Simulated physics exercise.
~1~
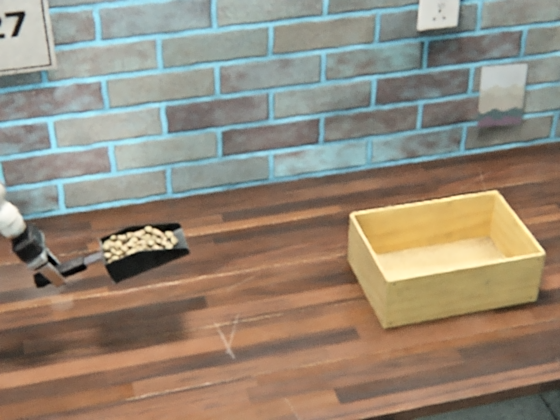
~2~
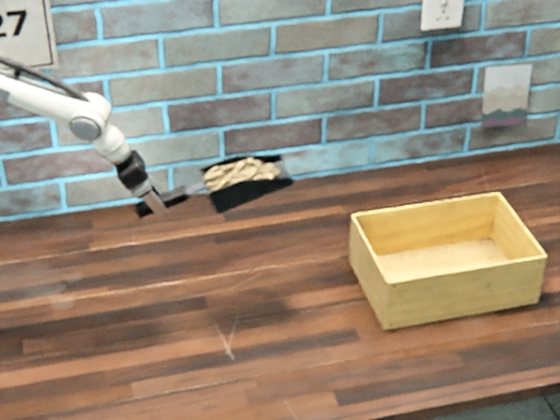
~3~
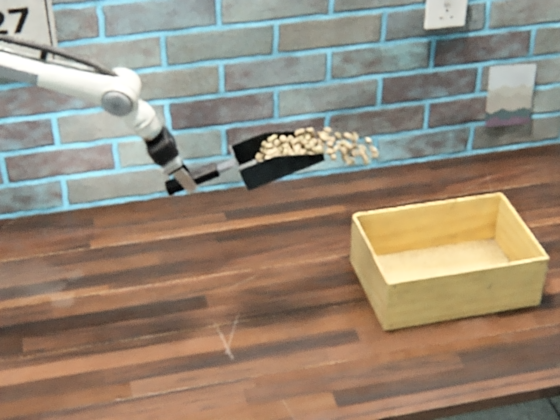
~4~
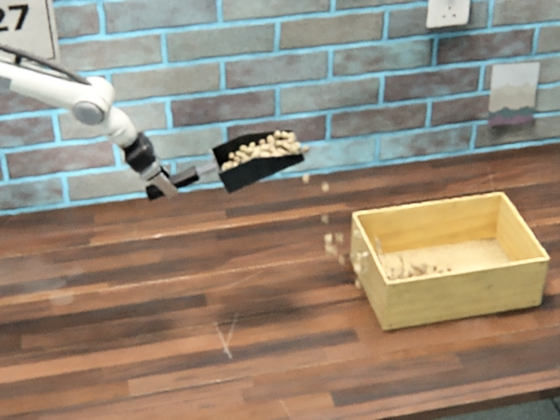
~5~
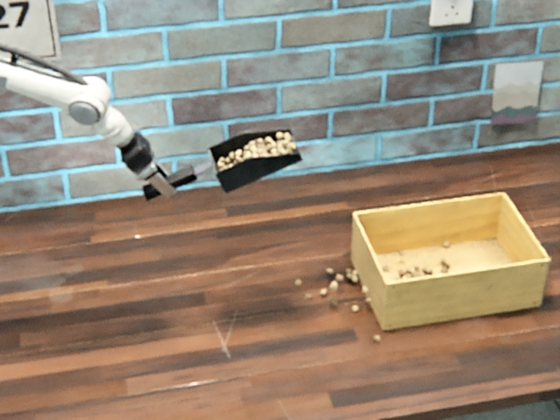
At the start, a robotic arm at the left holds a black scoop heaped with small pale pebbles over a wooden counter, with an open wooden box to the right and a brick wall behind. The arm lifts the scoop and carries it up and to the right. As it nears the box, pebbles fly off the front in a loose stream. The scoop then draws back slightly to the left while the pebbles fall, some into the box and others beside it. Finally, the scoop hangs still, well loaded, with pebbles scattered inside the box and on the counter.
